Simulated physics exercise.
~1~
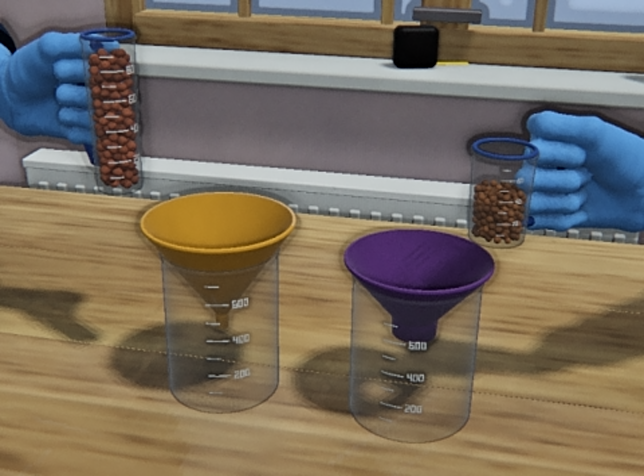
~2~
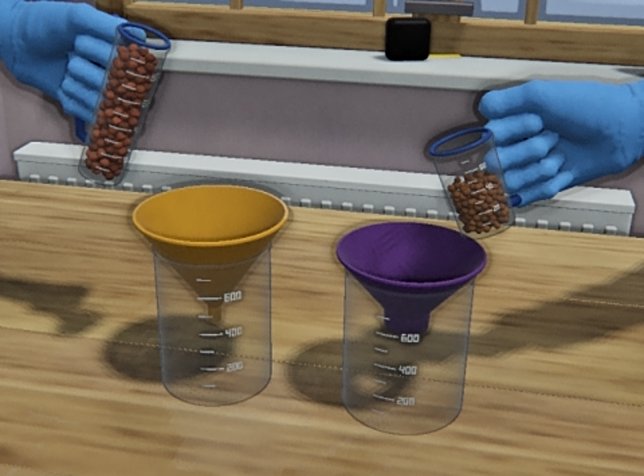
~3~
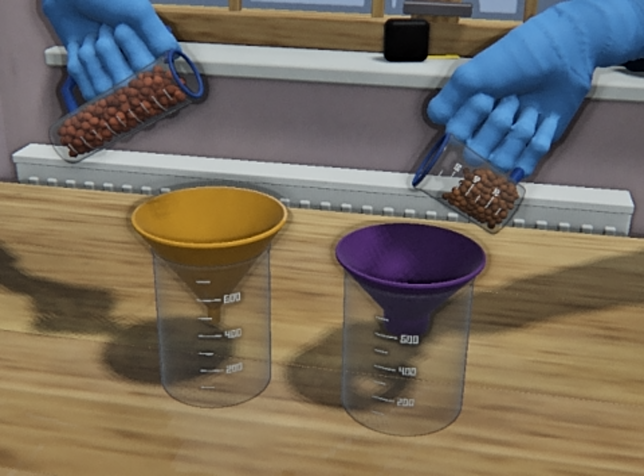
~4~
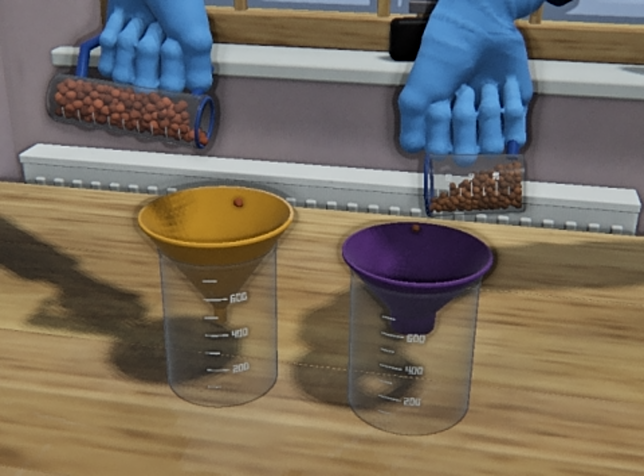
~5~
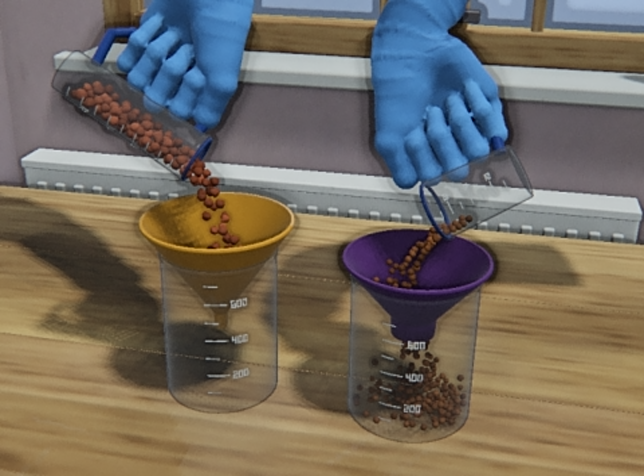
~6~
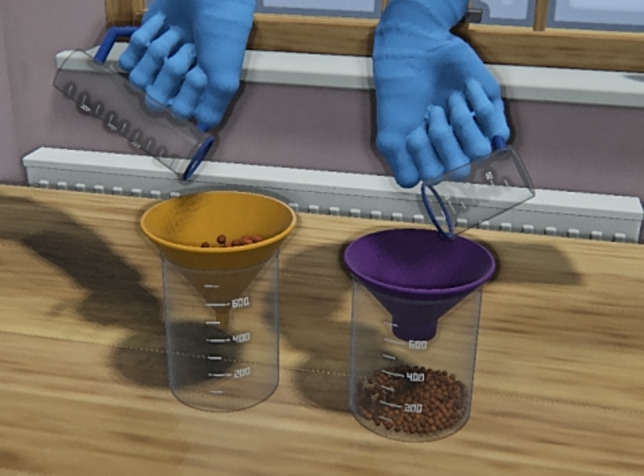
Two blue-gloved hands tipped clear cups of small reddish-brown balls over an orange funnel and a purple funnel; the balls on the left all got stuck in the orange funnel, while those on the right ran through the purple one into its jar.
